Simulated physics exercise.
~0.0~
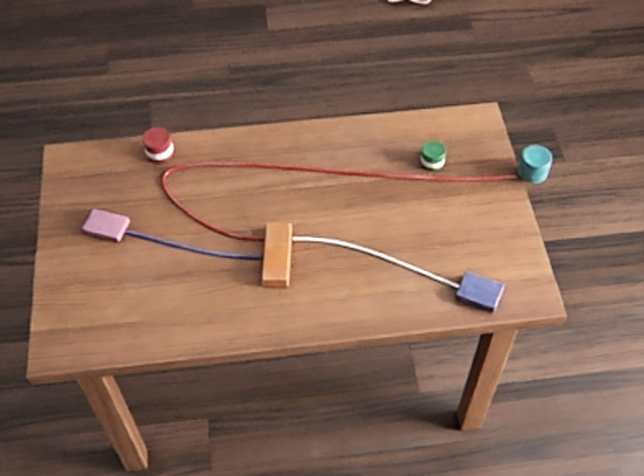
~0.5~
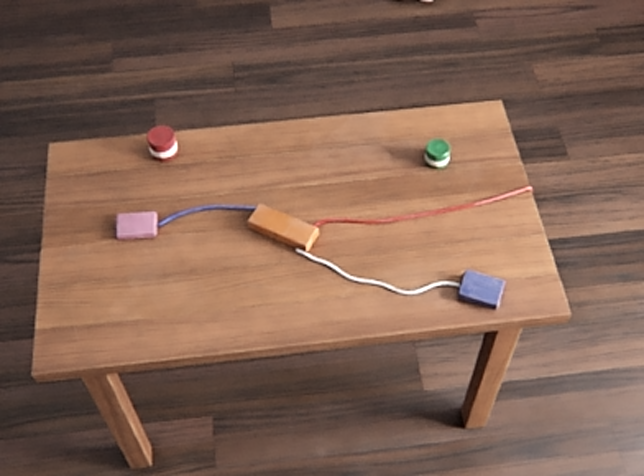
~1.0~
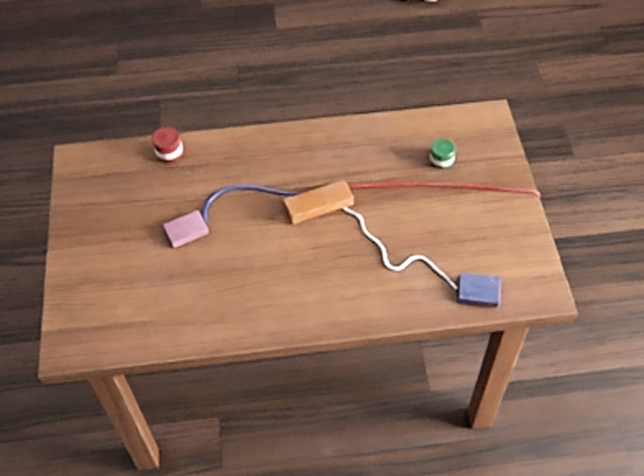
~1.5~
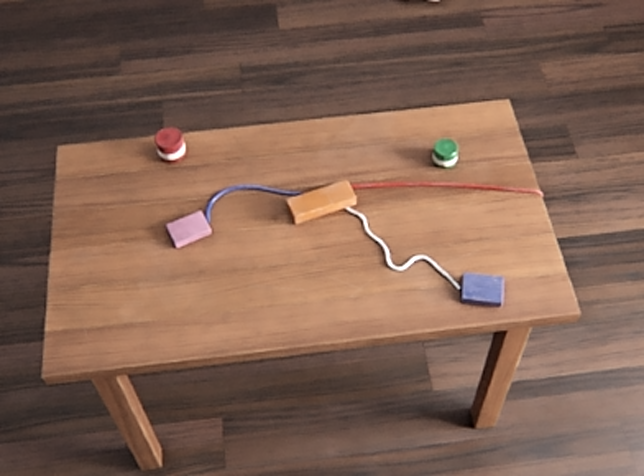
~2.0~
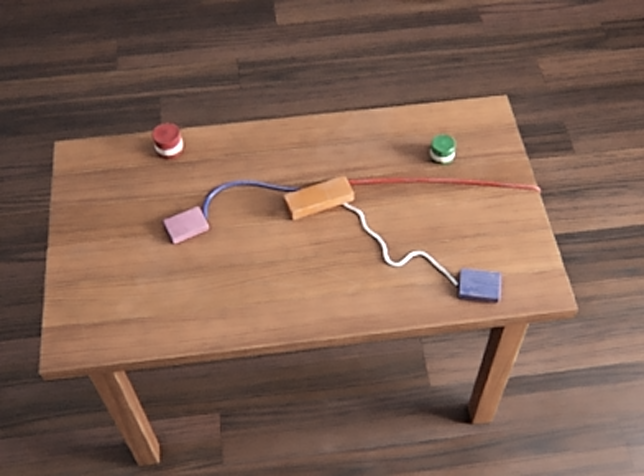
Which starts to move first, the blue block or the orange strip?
The orange strip starts to move first, and the blue block only shifts slightly after that.
We see a teal cylinder go over the right edge of a wooden table, its red cable pulling taut as the orange strip turns and slides right, drawing the pink block along. The blue block shifts slightly left, and everything settles with both canisters still in place.
